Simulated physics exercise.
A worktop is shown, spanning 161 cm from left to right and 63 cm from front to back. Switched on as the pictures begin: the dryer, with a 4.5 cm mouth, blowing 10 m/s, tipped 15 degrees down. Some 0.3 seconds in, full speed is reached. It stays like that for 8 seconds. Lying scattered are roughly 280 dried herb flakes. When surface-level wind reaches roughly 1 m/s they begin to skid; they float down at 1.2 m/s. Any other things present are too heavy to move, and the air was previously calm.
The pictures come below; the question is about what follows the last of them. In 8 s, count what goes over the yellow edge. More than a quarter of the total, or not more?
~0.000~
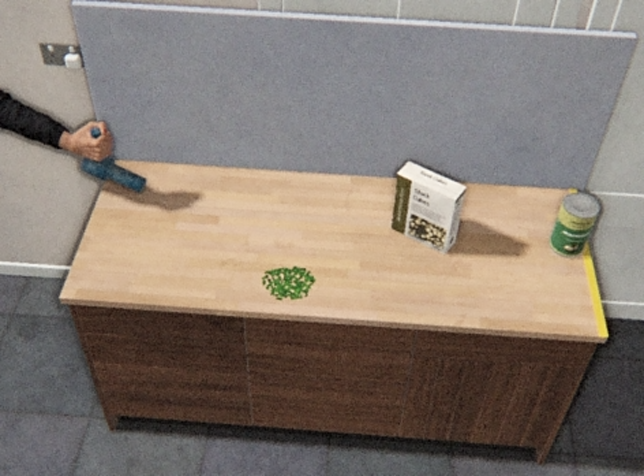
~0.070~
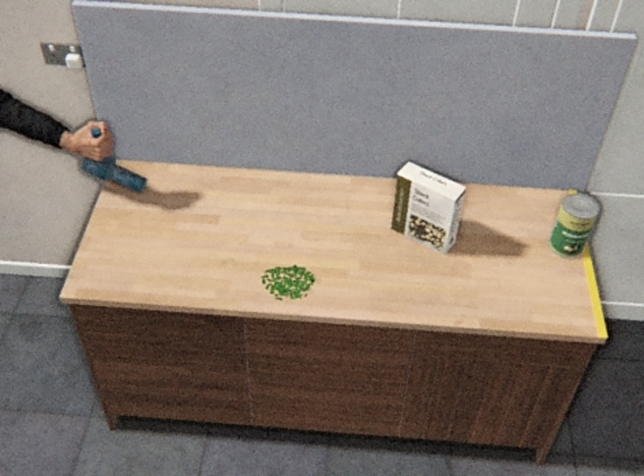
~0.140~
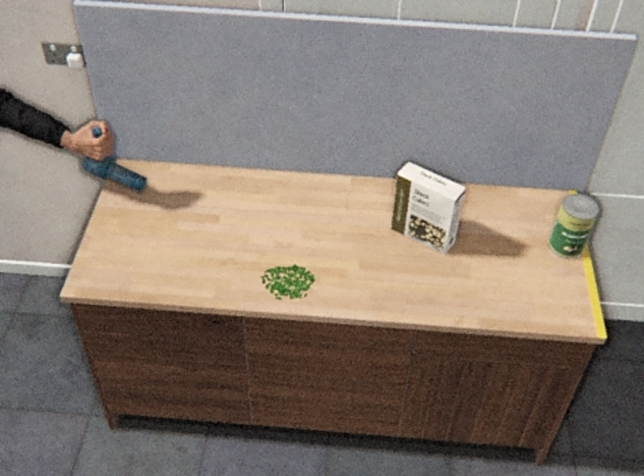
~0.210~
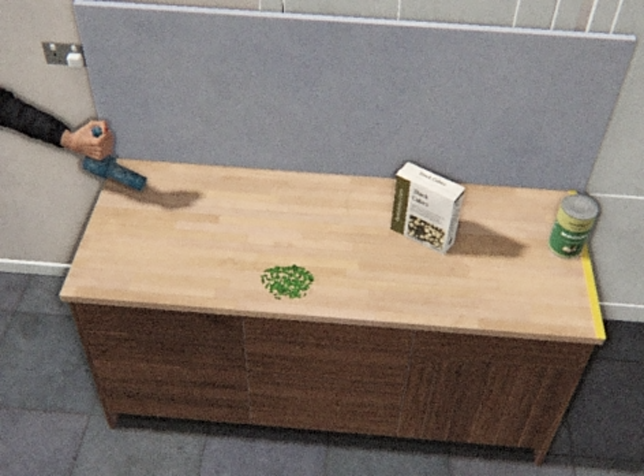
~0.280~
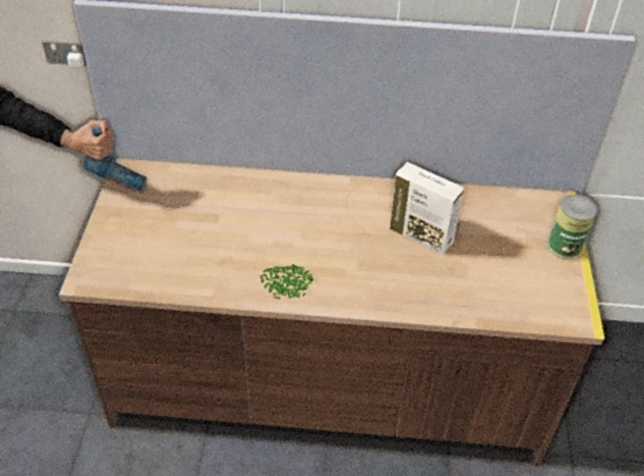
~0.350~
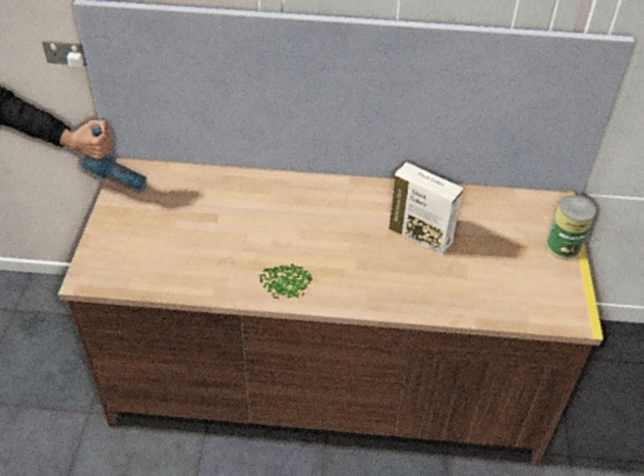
Not more than a quarter.
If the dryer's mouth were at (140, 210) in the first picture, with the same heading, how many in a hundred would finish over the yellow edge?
It would come out near 5 in a hundred.
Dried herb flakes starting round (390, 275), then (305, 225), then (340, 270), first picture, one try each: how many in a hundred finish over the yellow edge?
In that order: 30 %, 60 %, 20 %.
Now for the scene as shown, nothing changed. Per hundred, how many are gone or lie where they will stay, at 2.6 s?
Roughly 100 % of them.
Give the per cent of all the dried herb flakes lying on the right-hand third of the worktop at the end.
0 %.
After 1.6 s, 0 % are over the yellow edge; 100 % have settled or left.
After 2.6 s, 0 % are over the yellow edge; 100 % have settled or left.
After 4.4 s, 0 % are over the yellow edge; 100 % have settled or left.
After 8.0 s, at the end, 0 % are over the yellow edge.
